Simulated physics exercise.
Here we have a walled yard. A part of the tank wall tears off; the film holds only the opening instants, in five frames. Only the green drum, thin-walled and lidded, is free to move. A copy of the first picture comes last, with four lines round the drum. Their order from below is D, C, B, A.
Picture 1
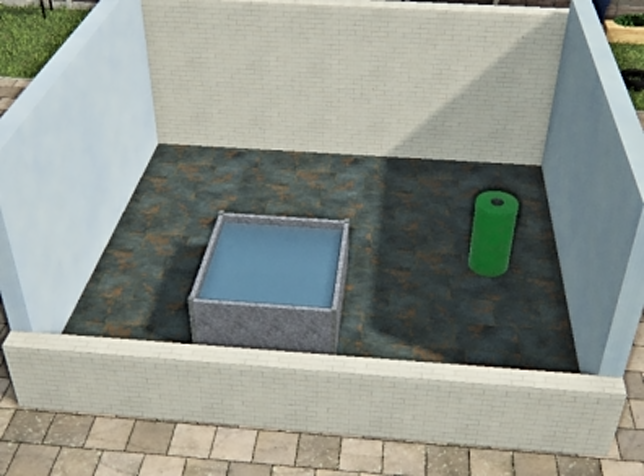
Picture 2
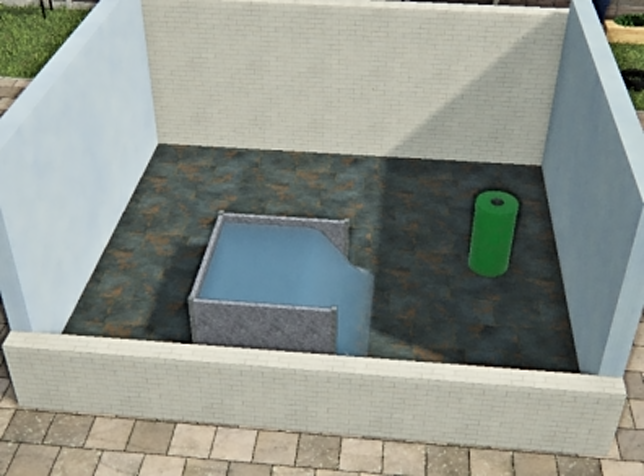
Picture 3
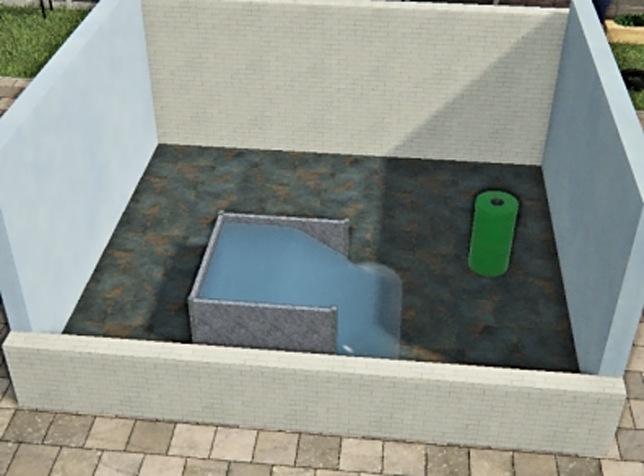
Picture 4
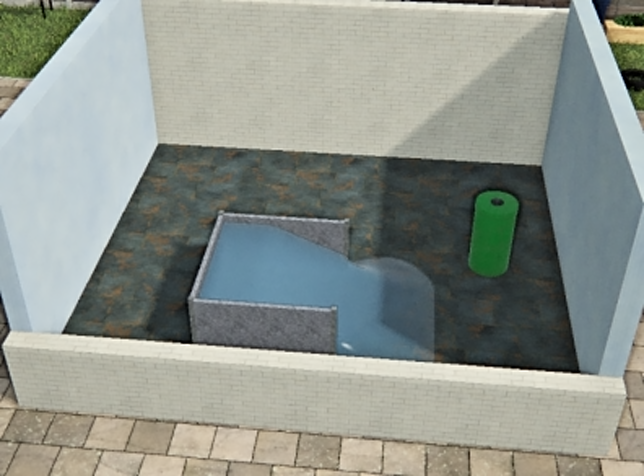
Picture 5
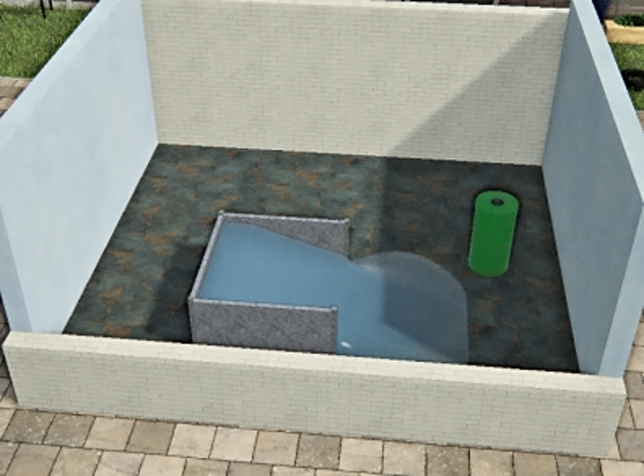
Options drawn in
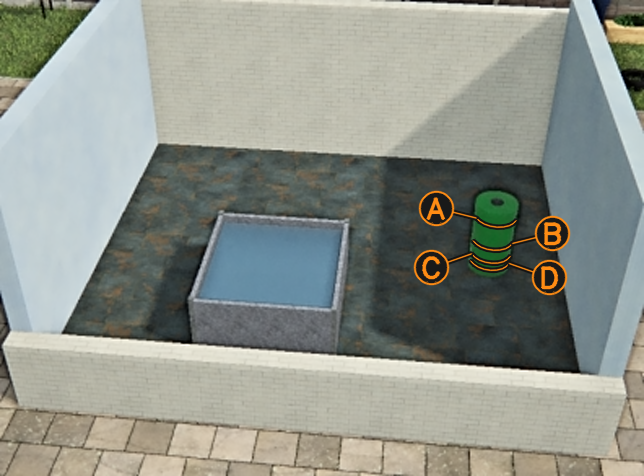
A walled yard with a dark, mottled stone floor is seen from above and in front, its back and front walls pale brick and its side walls light blue. A grey, square-cornered tank full of blue water sits left of centre, and an upright green drum stands to the right. Water pours from the tank's right side and spreads rightward across the floor, while the drum and the view stay still.
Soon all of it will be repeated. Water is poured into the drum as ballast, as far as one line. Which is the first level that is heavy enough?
Take B.
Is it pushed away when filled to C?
Yes, that goes wrong.
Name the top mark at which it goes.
C.
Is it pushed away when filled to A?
No, not at all.
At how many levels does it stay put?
Two.
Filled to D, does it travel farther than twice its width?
Yes.
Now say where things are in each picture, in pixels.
In the first picture, lid of the green drum at (497, 202); tank full, its middle at (274, 264).
In the second picture, 2 % of the ground wet, in view closest to the drum at (365, 275).
In the third picture, 5 % of the ground wet, in view closest to the drum at (396, 283).
In the fourth picture, 8 % of the ground wet, in view closest to the drum at (417, 272).
In the fifth picture, lid of the green drum at (497, 202); 12 % of the ground wet, in view closest to the drum at (454, 283).
On the marked copy, A at (496, 227); B at (493, 250); C at (491, 263); D at (490, 270); from the bottom up D, C, B, A.
If A is chosen, it does not move.
If B is chosen, it does not move.
If C is chosen, it is pushed about its own width away.
If D is chosen, it is pushed about 4 times its own width away.
